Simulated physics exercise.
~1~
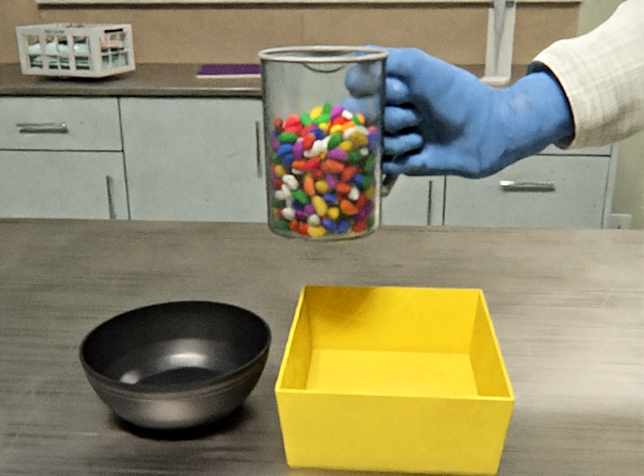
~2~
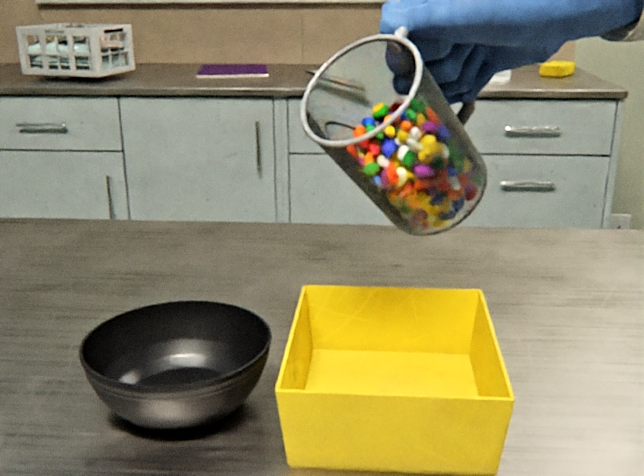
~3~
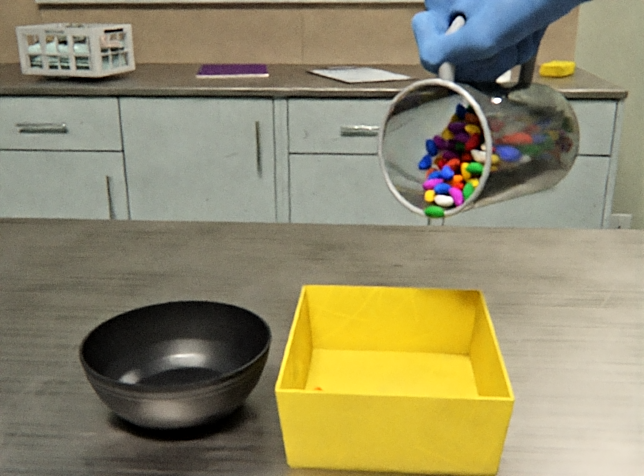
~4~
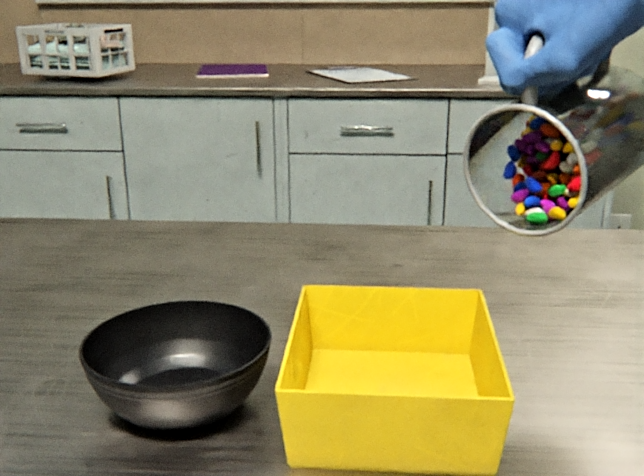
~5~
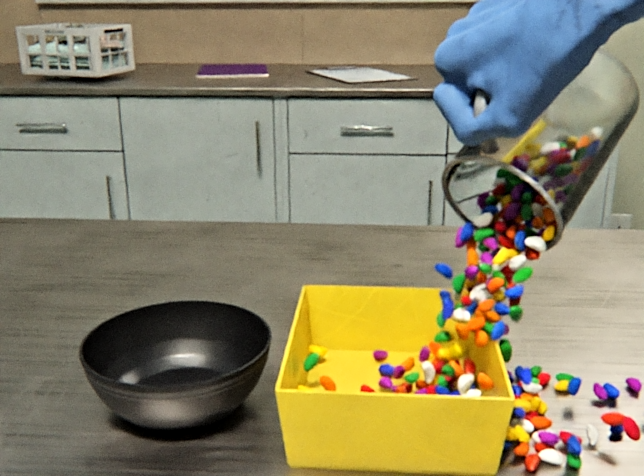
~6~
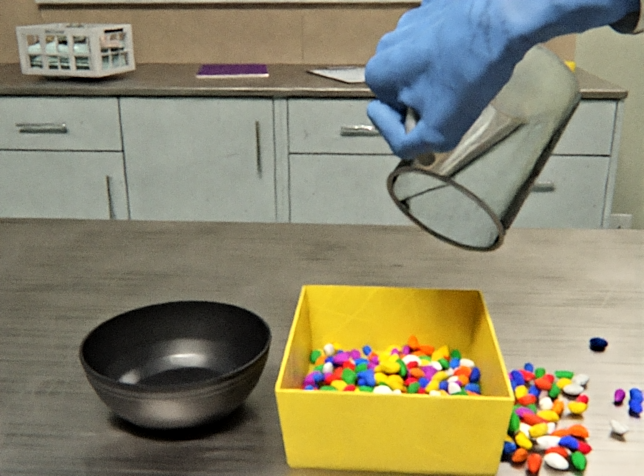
A clear cup of colorful jelly beans, held upright by a blue-gloved hand, hovers above a table with a black bowl on the left and a yellow tin on the right. The hand carries the cup to the right, tipping its mouth leftward until it lies on its side, with the beans still inside. Past the tin's right edge, it swings back left and tilts further, spilling beans into the tin and onto the table. The emptied cup ends tilted over the tin, which holds most of the beans, while others lie scattered to its right and the bowl stays empty.
